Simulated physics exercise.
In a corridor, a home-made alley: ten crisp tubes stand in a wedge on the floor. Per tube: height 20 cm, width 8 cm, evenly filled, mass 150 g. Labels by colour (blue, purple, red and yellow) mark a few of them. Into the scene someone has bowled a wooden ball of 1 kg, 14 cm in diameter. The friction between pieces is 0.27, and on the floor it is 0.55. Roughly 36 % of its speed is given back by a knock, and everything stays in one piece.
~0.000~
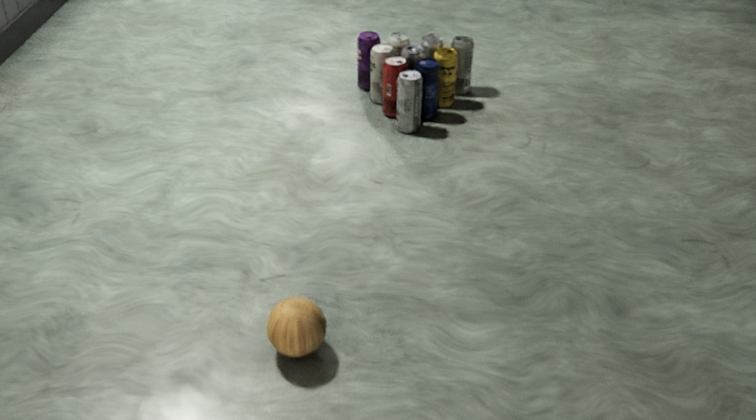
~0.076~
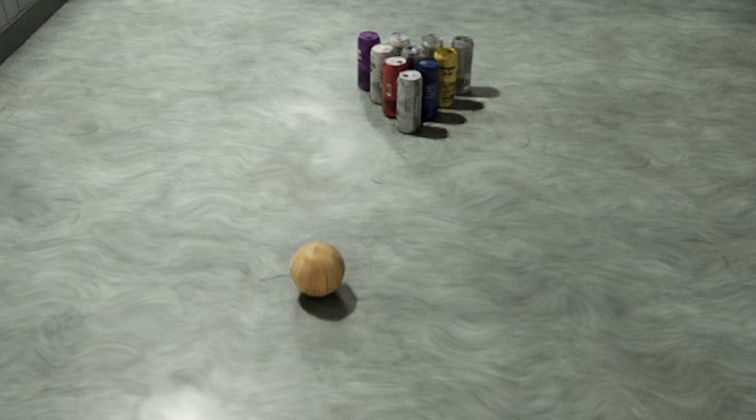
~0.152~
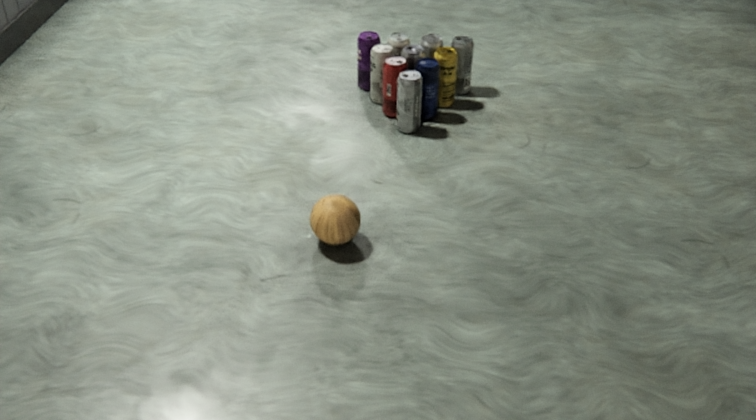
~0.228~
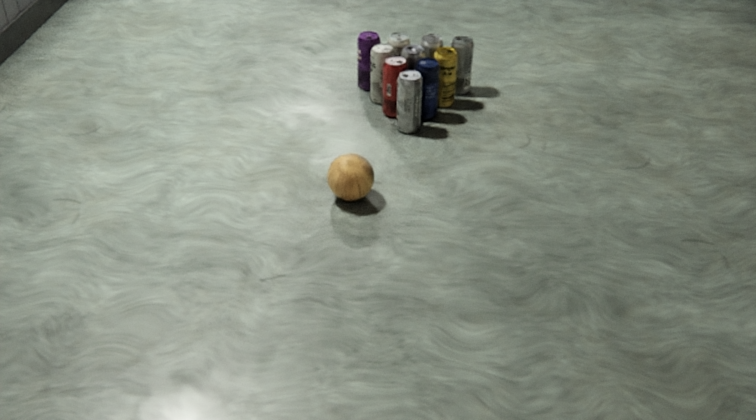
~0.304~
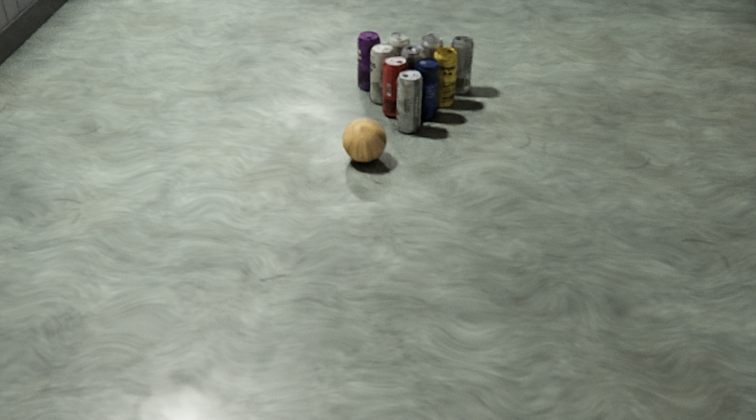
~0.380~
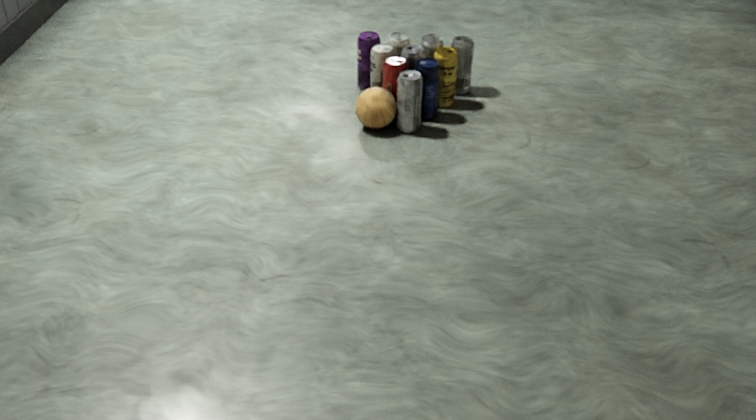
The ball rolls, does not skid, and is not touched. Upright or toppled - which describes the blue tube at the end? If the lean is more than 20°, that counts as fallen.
Upright.
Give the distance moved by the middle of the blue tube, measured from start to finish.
Distance start to end: Approx. 0 cm.
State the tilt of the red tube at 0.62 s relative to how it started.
It's at some 40 degrees.
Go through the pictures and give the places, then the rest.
In the first frame (pixels give the middle of a visible side), ball (297, 327) 1.03 m before the front row; blue tube (436, 93); purple tube (369, 35); yellow tube (448, 83); none has stirred.
The second frame shows ball (318, 269) 82 cm before the front row; blue tube (436, 93).
The third frame shows ball (336, 219) 62 cm before the front row; blue tube (436, 93).
The fourth frame shows ball (351, 177) 41 cm before the front row; blue tube (436, 93).
The fifth frame shows ball (364, 140) 20 cm before the front row; blue tube (436, 93).
The sixth frame shows ball (376, 108) in among them; blue tube (436, 93); red tube (396, 60); yellow tube (448, 83); none has stirred.
After 0.46 s, ball still moving; none of the 10 tubes over, 6 disturbed; blue tube unmoved; purple tube 4° from how it stood.
After 0.62 s, ball still moving; 6 of the 10 tubes over; blue tube unmoved; red tube 38° from how it stood.
After 0.96 s, ball still moving; 6 of the 10 tubes over; blue tube unmoved; purple tube lying flat.
In the end (1.5 s), ball rolling away; 6 of the 10 tubes over; blue tube unmoved; red tube lying flat; purple tube lying flat. From the last view, middles, blue tube near (426, 90), red tube near (399, 66).
